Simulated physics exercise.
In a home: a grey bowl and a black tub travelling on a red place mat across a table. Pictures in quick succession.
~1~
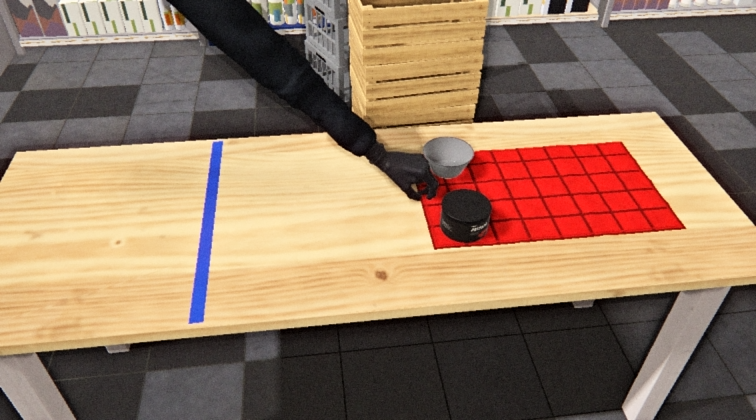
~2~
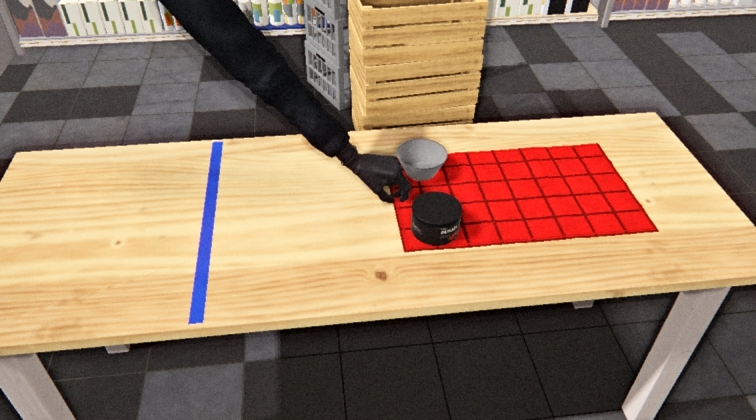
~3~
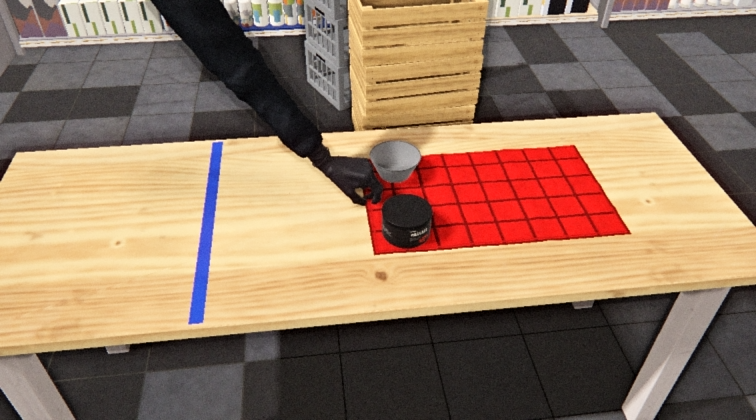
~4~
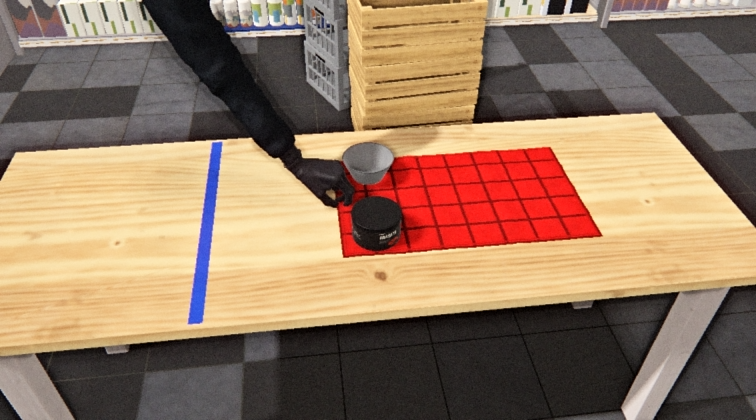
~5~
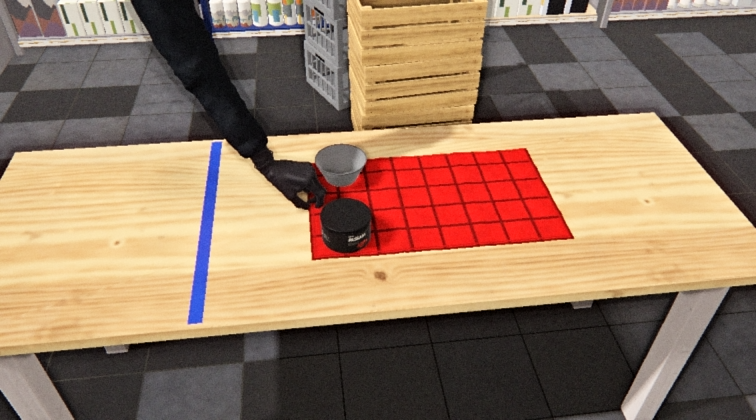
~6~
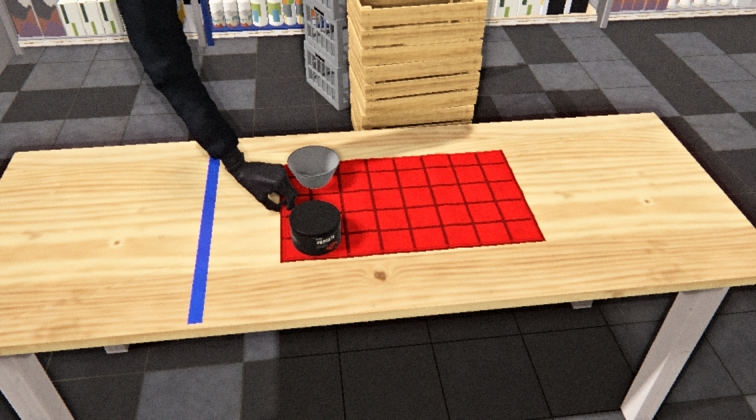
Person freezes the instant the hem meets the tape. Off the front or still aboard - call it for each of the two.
Grey bowl: Off the front, black tub: Off the front.
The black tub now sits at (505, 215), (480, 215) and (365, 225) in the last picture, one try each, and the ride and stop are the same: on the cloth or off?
In case one it sits tight, in case two it sits tight, and in case three it slips over the edge.
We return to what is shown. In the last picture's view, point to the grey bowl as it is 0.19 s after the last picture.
Roughly at (214, 177).
Then, 0.08 s later than the last view, hem short of the tape; grey bowl on the cloth near (270, 173); black tub on the cloth near (267, 232).
Then, 0.19 s later than the last view, hem at the tape; grey bowl ahead of the hem near (214, 177); black tub ahead of the hem near (203, 237).
Finally, hem at the tape; grey bowl ahead of the hem near (138, 183); black tub ahead of the hem near (117, 245). The grey bowl leaves the cloth and the black tub shoots off the front.
